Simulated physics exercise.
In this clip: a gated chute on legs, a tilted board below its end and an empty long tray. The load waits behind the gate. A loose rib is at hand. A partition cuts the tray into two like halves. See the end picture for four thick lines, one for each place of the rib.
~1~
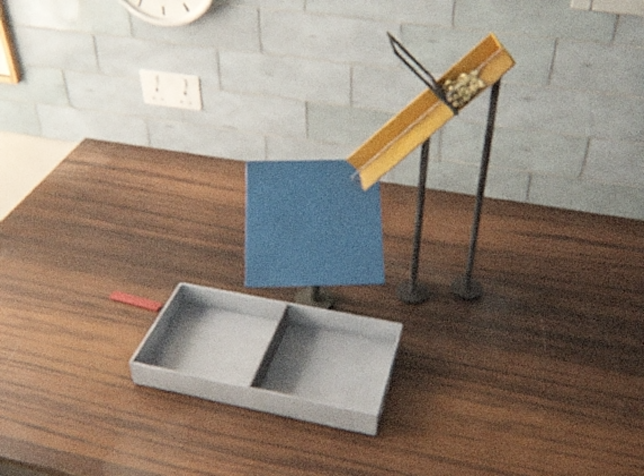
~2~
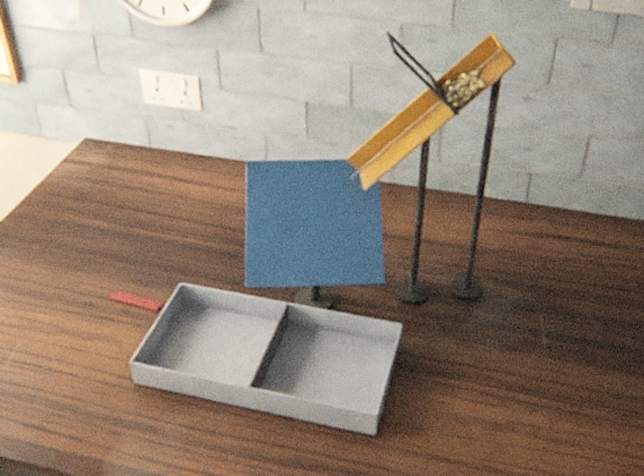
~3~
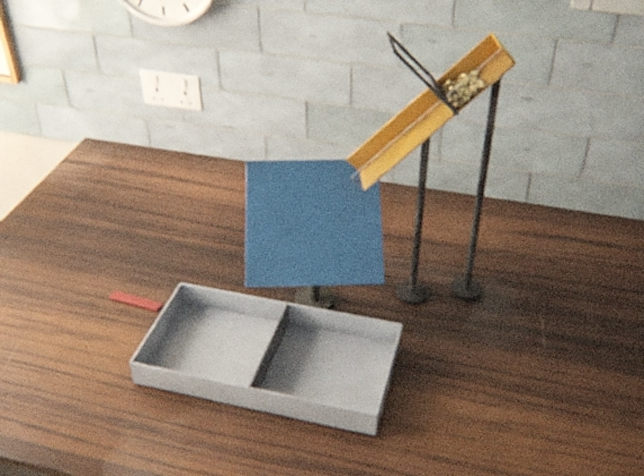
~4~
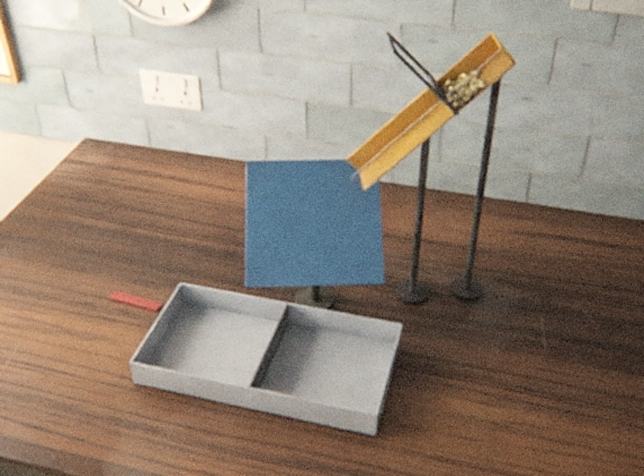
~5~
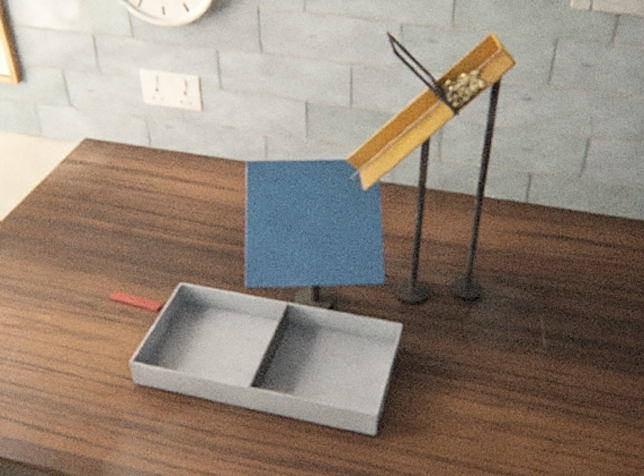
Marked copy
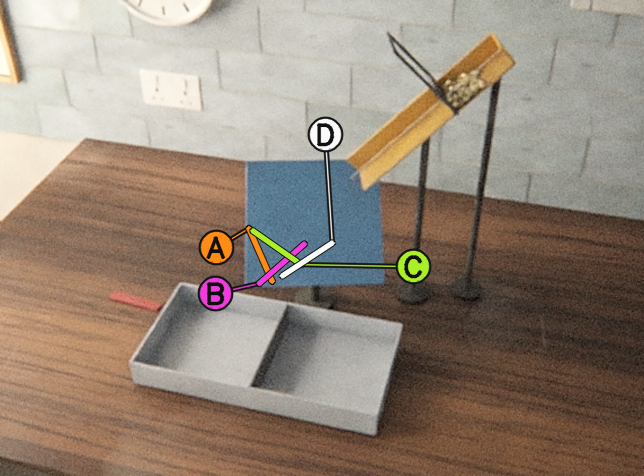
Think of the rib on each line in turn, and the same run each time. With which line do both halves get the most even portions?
The answer is line B.
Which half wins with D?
The left half.
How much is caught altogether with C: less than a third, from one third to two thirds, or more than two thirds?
It is more than two thirds.
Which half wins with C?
The right half.
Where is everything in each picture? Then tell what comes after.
In the first frame, load behind the gate at (460, 86), soya beans; lip of the chute at (363, 181), sloping fairly steeply.
In the second frame, middle of the board at (314, 221), tilted fairly steeply; middle of its low edge at (315, 285); of its high edge at (312, 160).
In the third frame, front corners of the tray at (130, 362) and (376, 415); front end of its middle wall at (249, 387); gate still shut at (434, 85).
In the fourth frame, middle of the load at (460, 86); lip at (363, 181).
In the fifth frame, middle of the load at (460, 86); lip at (363, 181).
On the marked copy, line A from (248, 228) to (272, 281); line B from (304, 243) to (259, 283); line C from (252, 230) to (301, 264); line D from (332, 242) to (282, 275).
Choosing A, of what is caught, a small part in the left half, most in the right.
Choosing B, of what is caught, about half in the left half, about half in the right.
Choosing C, of what is caught, a stray few in the left half, nearly all in the right.
Choosing D, of what is caught, nearly all in the left half, a stray few in the right.
